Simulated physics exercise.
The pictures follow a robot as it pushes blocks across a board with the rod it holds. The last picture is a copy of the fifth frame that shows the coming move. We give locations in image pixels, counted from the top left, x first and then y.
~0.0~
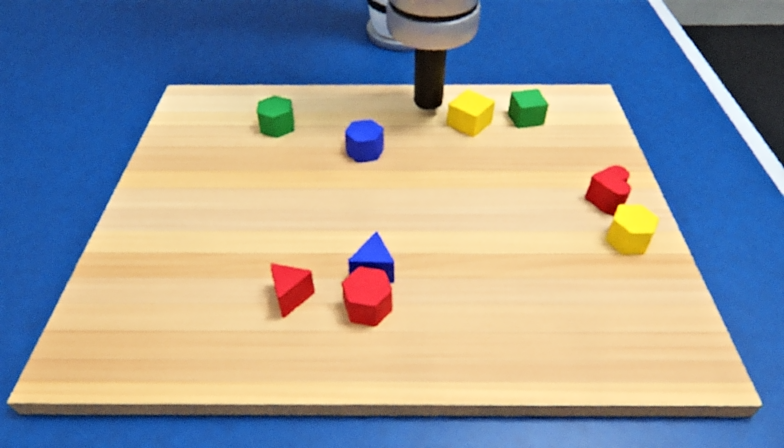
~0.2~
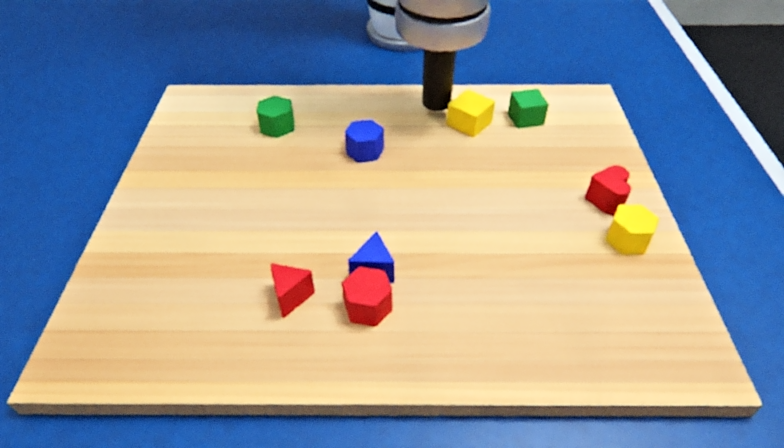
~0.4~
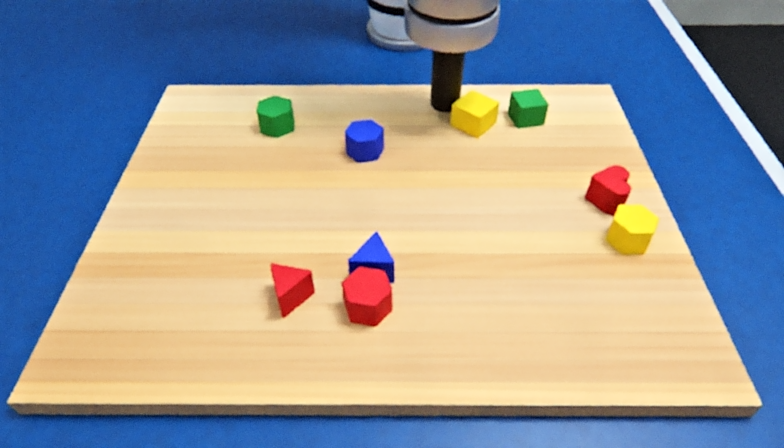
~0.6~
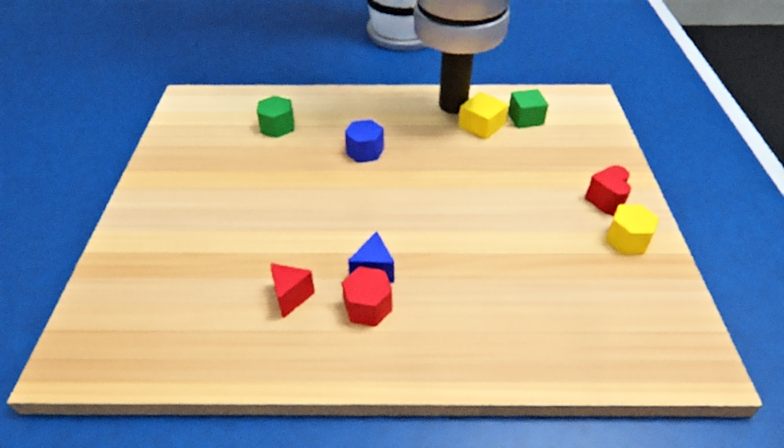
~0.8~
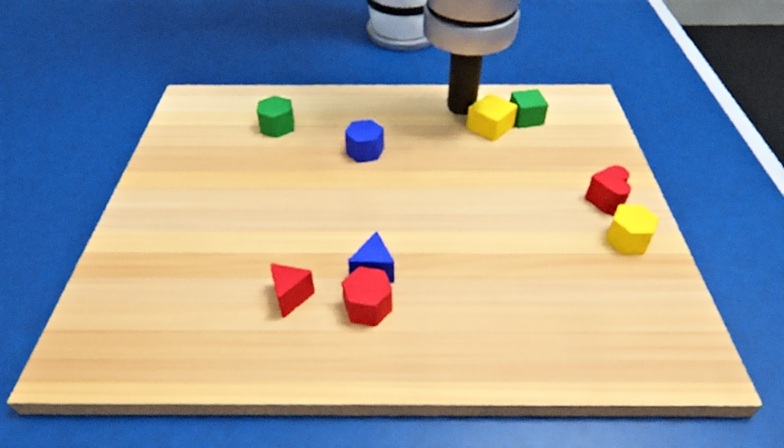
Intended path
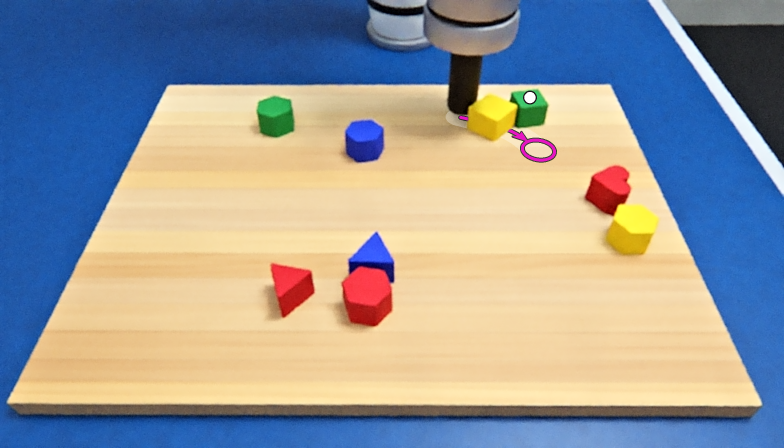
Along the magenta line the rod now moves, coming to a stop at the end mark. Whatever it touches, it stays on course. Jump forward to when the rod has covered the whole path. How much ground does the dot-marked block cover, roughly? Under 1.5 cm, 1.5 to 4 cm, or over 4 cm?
Distance: Less than 1.5 cm.
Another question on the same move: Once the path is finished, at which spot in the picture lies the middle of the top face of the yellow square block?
My prediction: (578, 139).
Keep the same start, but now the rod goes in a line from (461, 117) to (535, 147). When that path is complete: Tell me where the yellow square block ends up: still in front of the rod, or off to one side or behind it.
It holds its place in front.
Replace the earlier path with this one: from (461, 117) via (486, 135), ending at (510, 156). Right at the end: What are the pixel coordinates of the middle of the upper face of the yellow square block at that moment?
Around (542, 124).
The drawn path runs from (461, 117) via (489, 124) and (517, 134), ending at (538, 150); the dot is on the green square block.
What follows on the original path. One third of the way, rod (491, 114); yellow square block (522, 114); green square block (537, 98), turned 35° anticlockwise.
Two thirds of the way, rod (519, 124); yellow square block (552, 125); green square block (538, 98), turned 40° anticlockwise.
At the end, rod (541, 140); yellow square block (578, 139), turned 25° anticlockwise; green square block (538, 98), turned 40° anticlockwise.
